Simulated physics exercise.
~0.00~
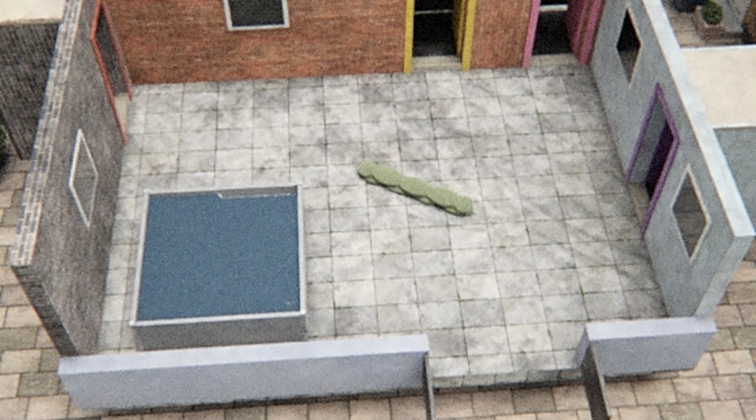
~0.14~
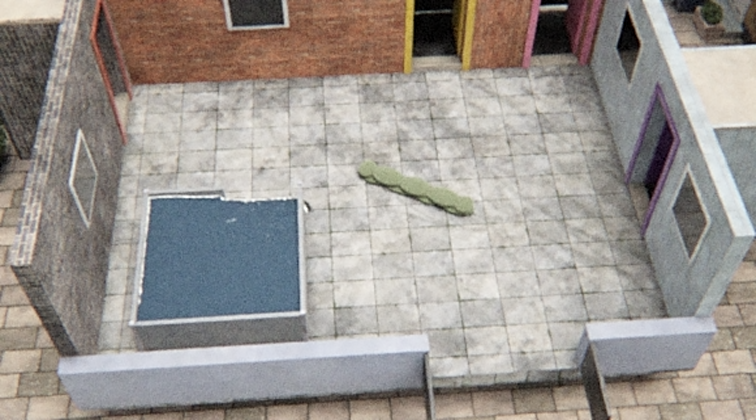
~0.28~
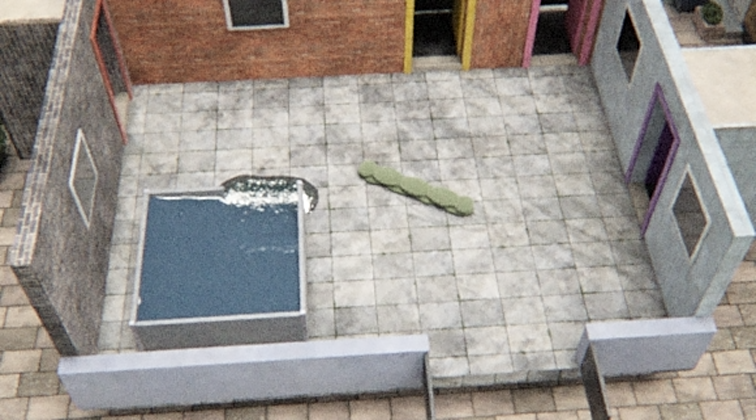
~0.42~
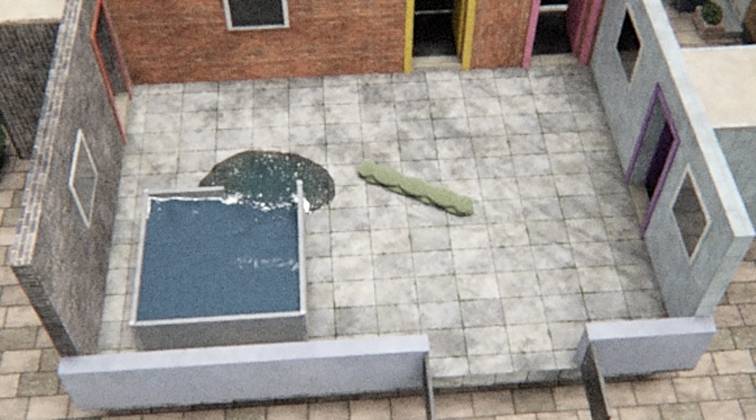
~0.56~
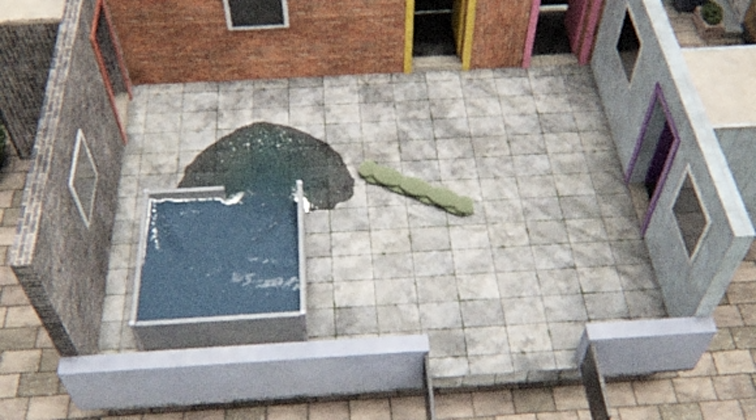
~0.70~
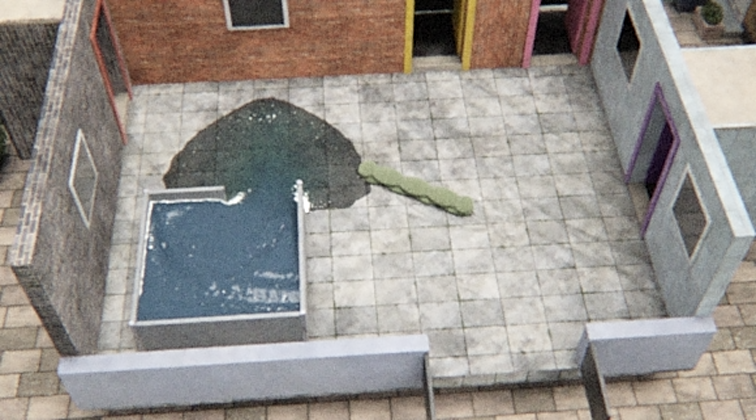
Water bursting through the far side of a square tank and spreading across a paved walled yard toward a green barrier.
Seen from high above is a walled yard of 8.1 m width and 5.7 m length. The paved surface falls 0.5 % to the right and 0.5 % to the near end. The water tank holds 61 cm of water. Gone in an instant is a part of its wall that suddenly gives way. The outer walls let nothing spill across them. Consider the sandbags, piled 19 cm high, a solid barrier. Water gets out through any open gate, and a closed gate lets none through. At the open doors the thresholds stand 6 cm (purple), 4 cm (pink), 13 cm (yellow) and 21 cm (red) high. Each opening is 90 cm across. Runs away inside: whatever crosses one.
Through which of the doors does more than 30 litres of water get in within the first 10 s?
Purple door: Short of the limit, pink door: Beyond the limit, yellow door: Short of the limit, red door: Short of the limit.
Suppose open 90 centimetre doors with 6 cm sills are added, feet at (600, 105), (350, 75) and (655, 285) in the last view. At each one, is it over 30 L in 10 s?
Per doorway, in order: Sufficient / sufficient / insufficient.
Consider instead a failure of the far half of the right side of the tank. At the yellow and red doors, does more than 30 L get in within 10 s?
Versus the limit - yellow: Within, red: Within.
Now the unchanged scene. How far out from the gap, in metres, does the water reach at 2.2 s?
It comes to some 4.8 metres.
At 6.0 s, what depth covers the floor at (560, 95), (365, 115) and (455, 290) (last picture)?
The depths come out at 10, 9 and 0 centimetres, in the order listed.
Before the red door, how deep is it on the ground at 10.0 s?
Roughly 7.0 centimetres.
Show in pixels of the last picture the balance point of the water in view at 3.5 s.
The water's centre is around (277, 185).
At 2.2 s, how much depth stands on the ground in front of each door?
Purple 0 cm, pink 0 cm, yellow 14 cm, red 9 cm.
After 1.4 s water covers 25 % of the floor and is deepest (34 cm) near (280, 205); purple door not reached, pink door not reached, yellow door not reached, red door not reached.
After 2.2 s water covers 30 % of the floor and is deepest (30 cm) near (258, 84); purple door not reached, pink door not reached, yellow door 14 cm at the sill, 0 L in, red door 9 cm at the sill, 0 L in.
After 3.5 s water covers 40 % of the floor and is deepest (24 cm) near (133, 90); purple door not reached, pink door 5 cm at the sill, 0 L in, yellow door 13 cm at the sill, 3 L in, red door 19 cm at the sill, 2 L in.
After 6.0 s water covers 70 % of the floor and is deepest (16 cm) near (95, 382); purple door 7 cm at the sill, 0 L in, pink door 10 cm at the sill, 37 L in, yellow door 8 cm at the sill, 3 L in, red door 13 cm at the sill, 4 L in.
After 10.0 s water covers 90 % of the floor and is deepest (14 cm) near (654, 335); purple door 7 cm at the sill, 6 L in, pink door 10 cm at the sill, 116 L in, yellow door 6 cm at the sill, 3 L in, red door 7 cm at the sill, 4 L in.
